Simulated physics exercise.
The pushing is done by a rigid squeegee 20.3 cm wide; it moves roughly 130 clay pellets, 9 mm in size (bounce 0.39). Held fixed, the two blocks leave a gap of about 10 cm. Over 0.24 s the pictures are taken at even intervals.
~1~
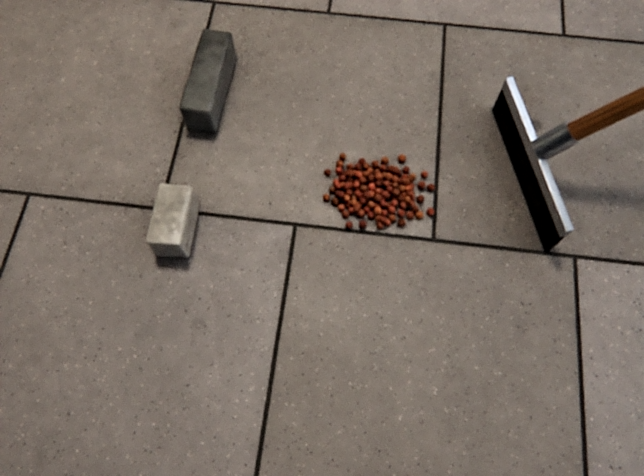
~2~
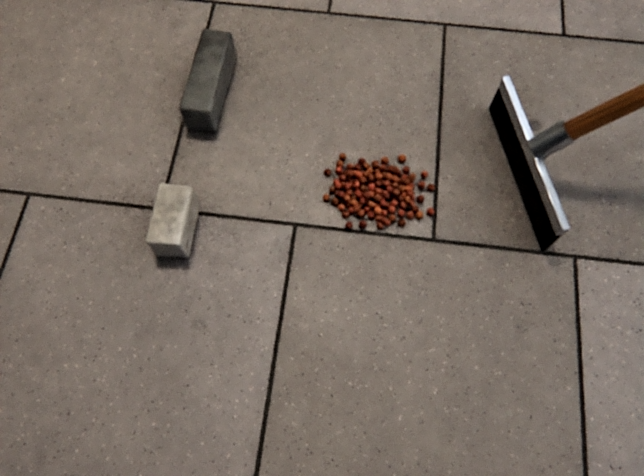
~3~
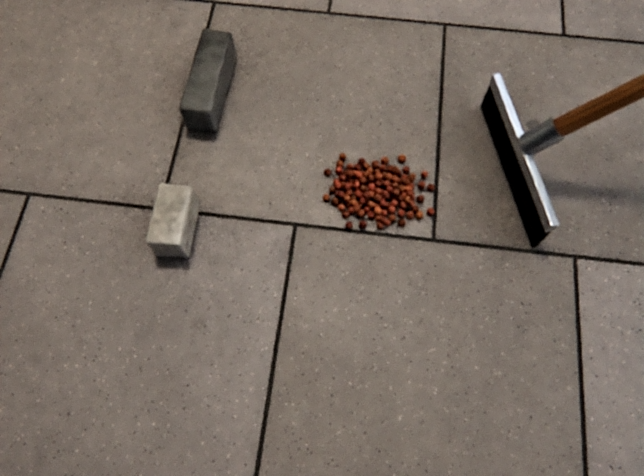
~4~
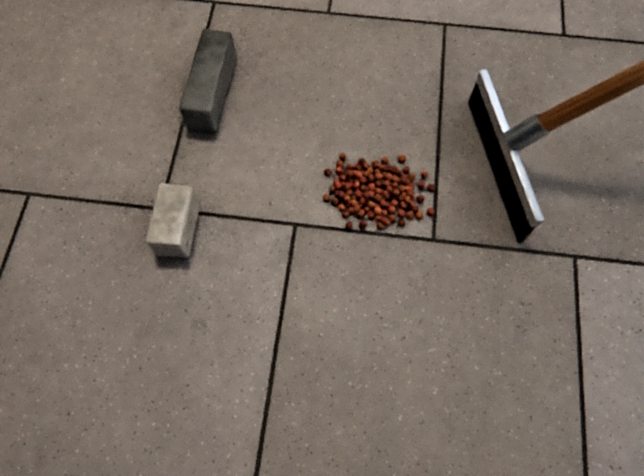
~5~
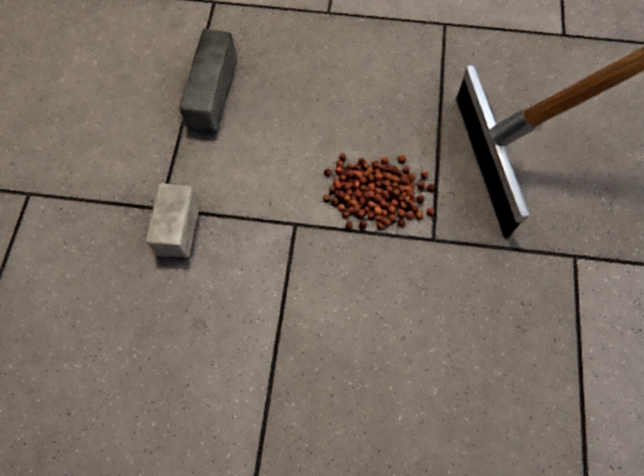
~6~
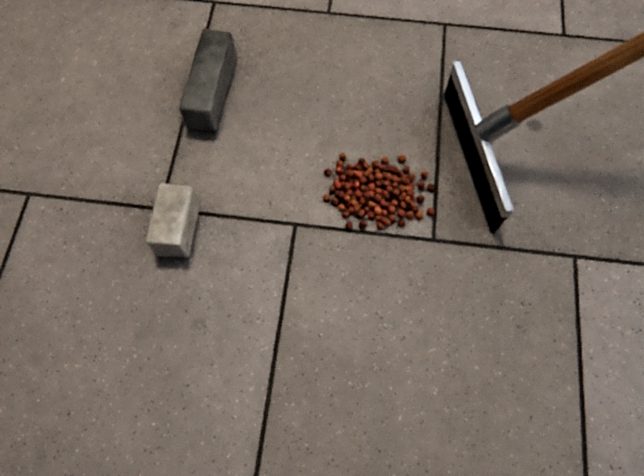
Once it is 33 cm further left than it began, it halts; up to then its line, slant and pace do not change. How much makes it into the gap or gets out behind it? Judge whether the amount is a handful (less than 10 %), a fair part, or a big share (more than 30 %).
It lets few pieces into the gap.
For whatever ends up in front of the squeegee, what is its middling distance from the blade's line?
Some 2 cm from the line.
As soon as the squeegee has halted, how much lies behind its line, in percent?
Reading: Around 70 %.
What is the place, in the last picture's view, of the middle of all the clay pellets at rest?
Around (326, 197).
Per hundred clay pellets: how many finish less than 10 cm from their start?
About 65 %.
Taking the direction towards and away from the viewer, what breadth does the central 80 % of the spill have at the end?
10 cm.
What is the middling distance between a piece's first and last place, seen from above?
It comes to about 6 cm.
Then, 0.37 s after the last picture, squeegee 19 cm from its start, spill 9 cm wide; held up before the blocks 100 %.
Then, 0.73 s after the last picture, squeegee 32 cm from its start, spill 12 cm wide; held up before the blocks 100 %.
Then, 1.05 s after the last picture, squeegee 34 cm from its start, spill 12 cm wide; held up before the blocks 100 %.
In the end, in or through the gap 0 %, round the near block 0 %, round the far block 0 %, held up before the blocks 100 %.
